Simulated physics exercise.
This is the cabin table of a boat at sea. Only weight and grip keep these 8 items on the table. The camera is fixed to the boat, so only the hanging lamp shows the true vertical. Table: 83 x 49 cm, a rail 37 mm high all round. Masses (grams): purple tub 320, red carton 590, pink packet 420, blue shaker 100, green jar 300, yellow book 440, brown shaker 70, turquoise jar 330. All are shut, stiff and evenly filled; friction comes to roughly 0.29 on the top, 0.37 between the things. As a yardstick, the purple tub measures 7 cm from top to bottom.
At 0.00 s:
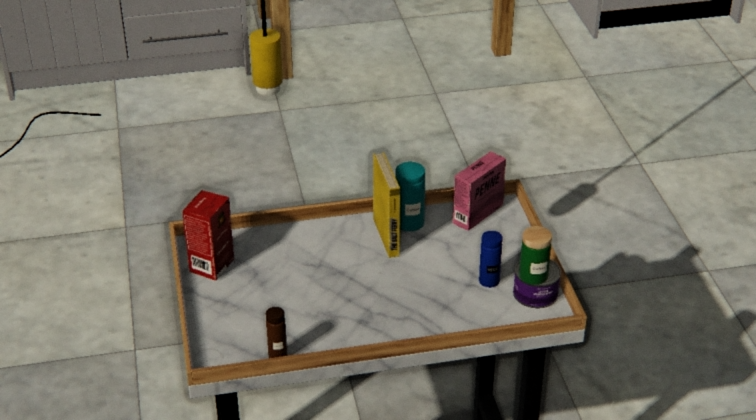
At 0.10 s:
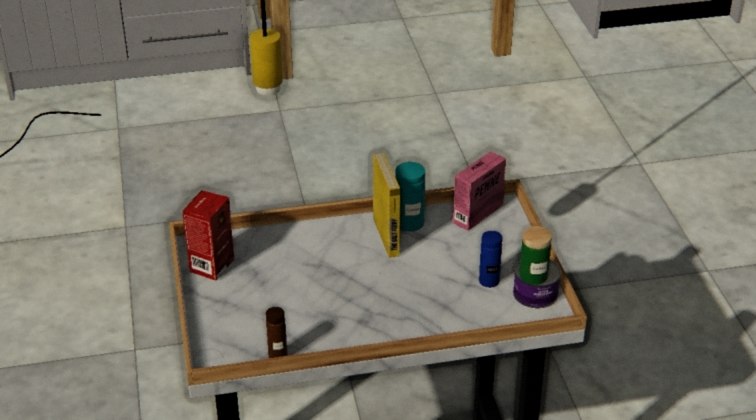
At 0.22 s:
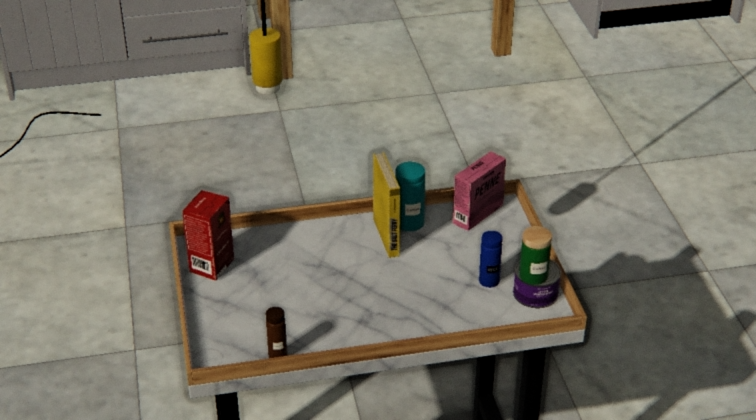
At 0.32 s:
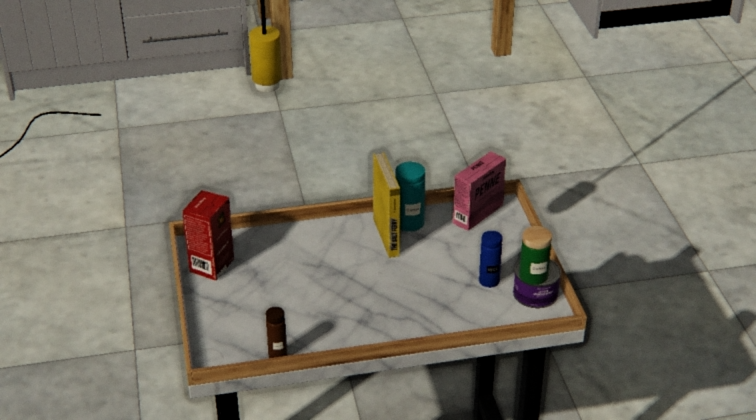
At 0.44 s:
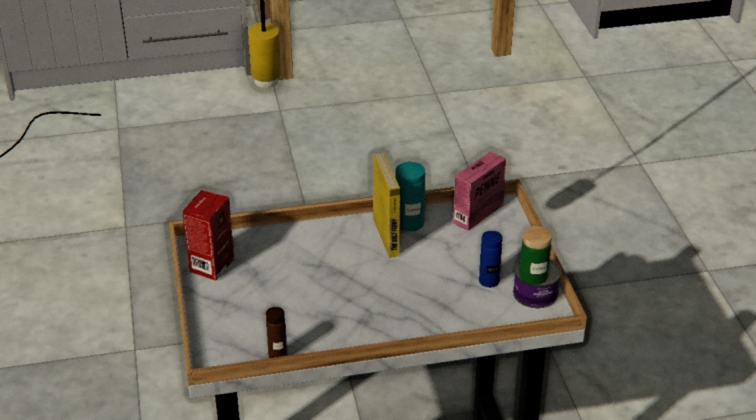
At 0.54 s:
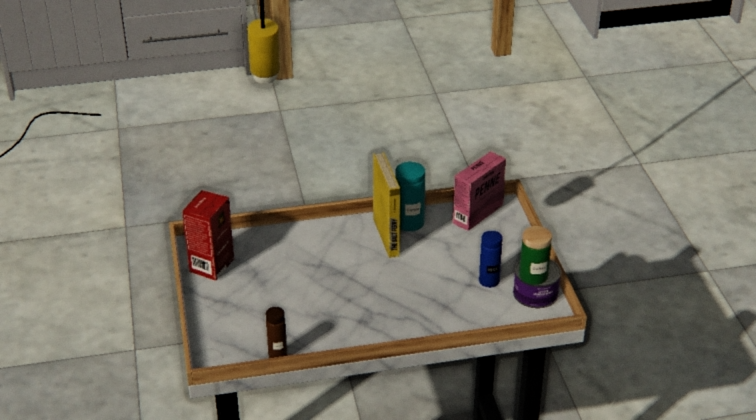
The yellow hanging lamp shifted very slightly at the back, while the red carton, yellow book, pink packet, and the jars, shakers and tub all stayed still on the railed table.
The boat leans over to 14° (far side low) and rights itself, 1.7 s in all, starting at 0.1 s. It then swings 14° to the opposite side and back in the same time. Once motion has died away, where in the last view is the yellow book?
The yellow book comes to rest near (386, 205).
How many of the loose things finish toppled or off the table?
In all, 0.
By 1.24 s, floor tilted 10°, far side down.
By 2.34 s, floor tilted 10°, near side down.
By 3.34 s, floor tilted 1°, near side down.
When it is over (4.0 s), all 8 within 5 cm of the start. In the last view, yellow book near (386, 205).
